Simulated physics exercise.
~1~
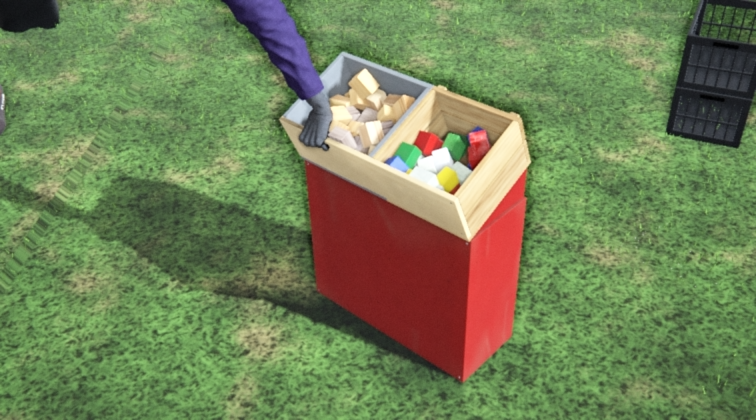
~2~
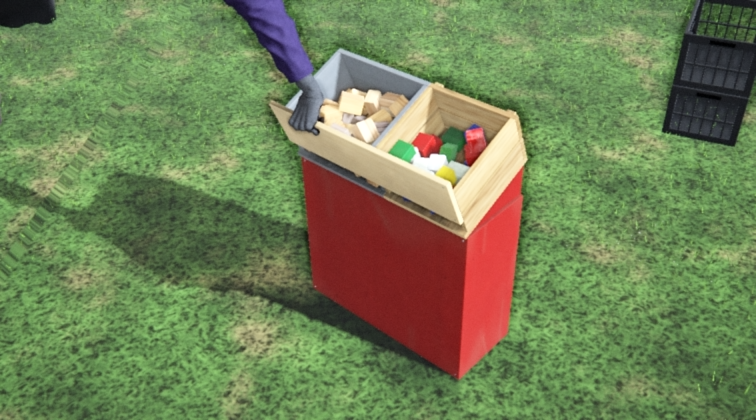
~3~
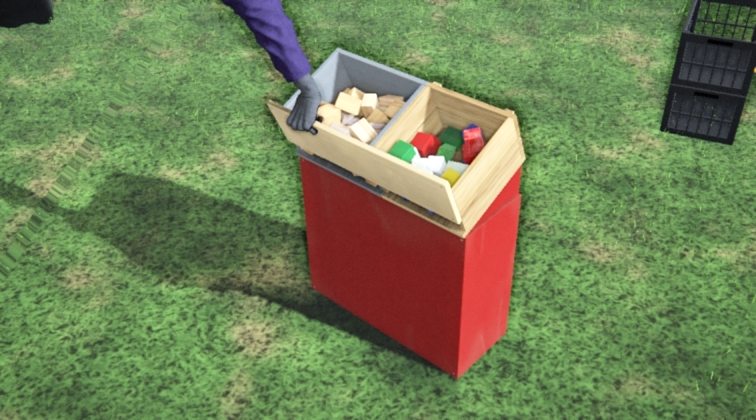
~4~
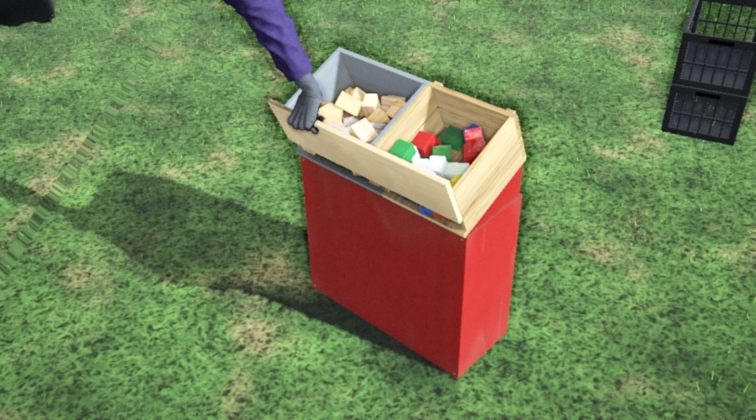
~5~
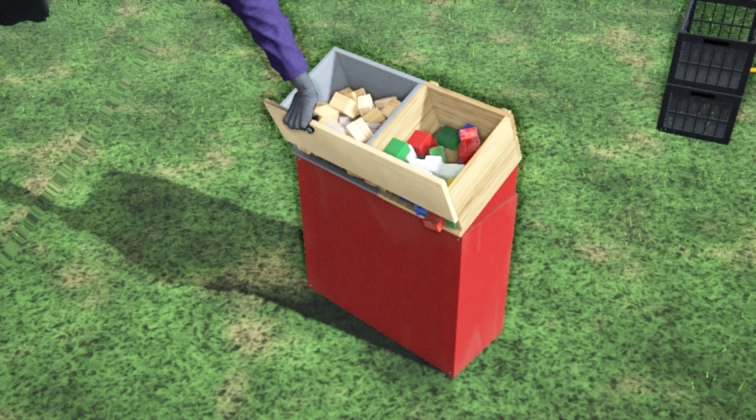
At the start, a gloved hand on a purple-sleeved arm holds the wooden gate across the low front of two chutes, which sit on a red stand on patchy grass. The grey chute holds pale timber offcuts, and the wooden one beside it holds colourful toy bricks. The hand draws the leaning gate a short way up and to the left, opening a narrow gap beneath it, then holds it there. The bricks shift slightly, and bits of blue and red show at the gap. At the end, the gate is still held, and nothing has dropped from either chute.
